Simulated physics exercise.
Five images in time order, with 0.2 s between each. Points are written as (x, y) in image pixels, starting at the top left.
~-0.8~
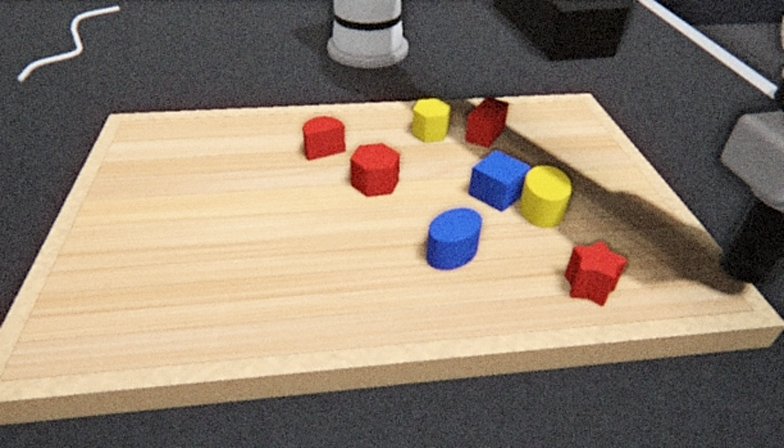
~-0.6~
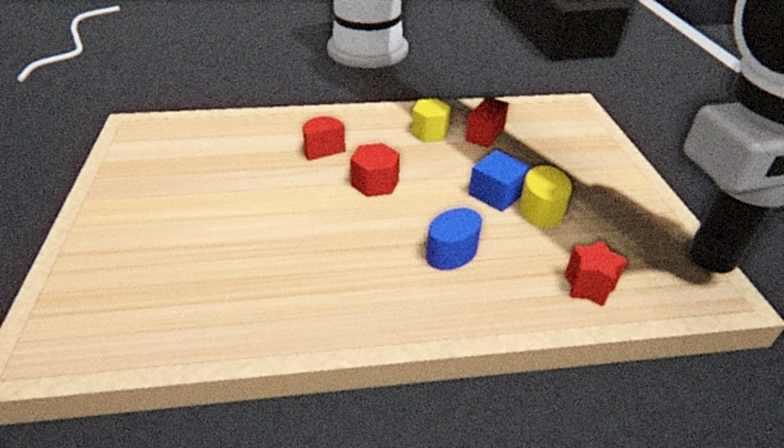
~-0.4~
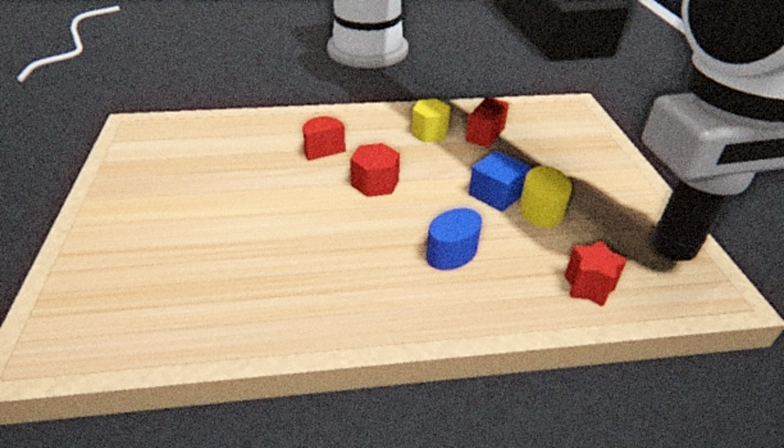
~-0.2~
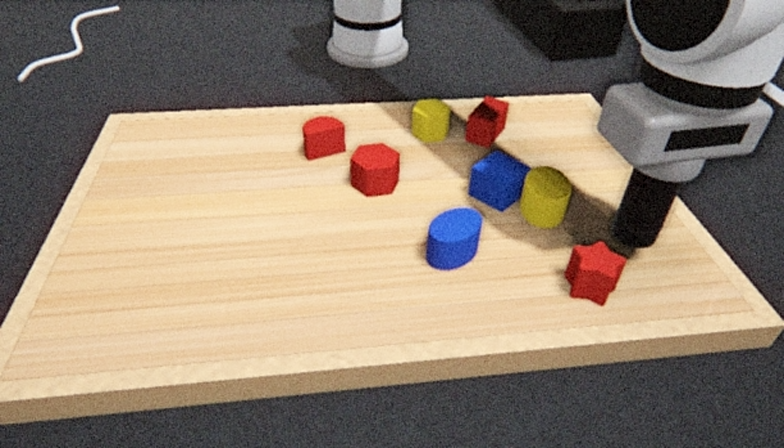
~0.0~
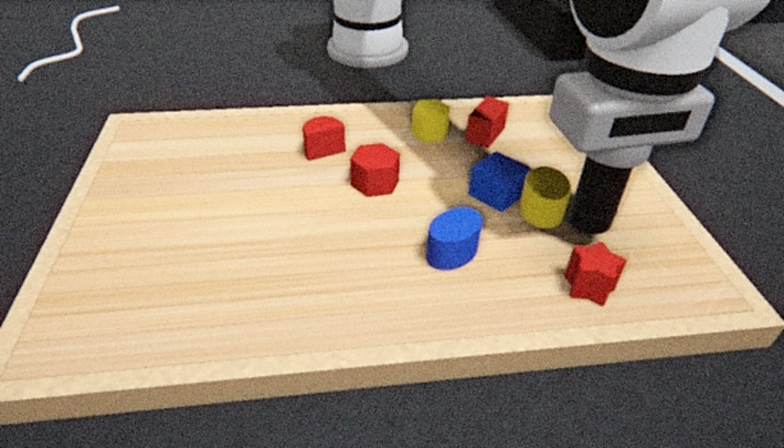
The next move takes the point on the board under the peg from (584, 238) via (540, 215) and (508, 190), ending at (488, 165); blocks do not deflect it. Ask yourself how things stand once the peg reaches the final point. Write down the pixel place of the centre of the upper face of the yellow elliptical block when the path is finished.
At (490, 118).
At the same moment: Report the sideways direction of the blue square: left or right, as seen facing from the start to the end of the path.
It's going to go left.
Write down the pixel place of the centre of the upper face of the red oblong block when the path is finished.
It will end up at (487, 96).
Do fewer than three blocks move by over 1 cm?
In short: No.
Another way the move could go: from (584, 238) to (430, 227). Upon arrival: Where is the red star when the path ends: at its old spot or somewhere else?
The answer is that it remains undisturbed.
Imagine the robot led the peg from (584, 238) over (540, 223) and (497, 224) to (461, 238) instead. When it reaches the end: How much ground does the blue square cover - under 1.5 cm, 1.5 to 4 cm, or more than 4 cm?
Travel: 1.5-4 cm.
On the path given first. One third of the way, peg (543, 198); blue square (479, 152), turned 40° anticlockwise; yellow elliptical block (525, 161), turned 30° clockwise.
Two thirds of the way, peg (511, 174); blue square (458, 143), turned 55° anticlockwise; yellow elliptical block (503, 139), turned 50° clockwise.
At the end, peg (490, 149); red oblong block (487, 96); blue square (456, 142), turned 55° anticlockwise; yellow elliptical block (490, 118), turned 70° clockwise; red star in place.
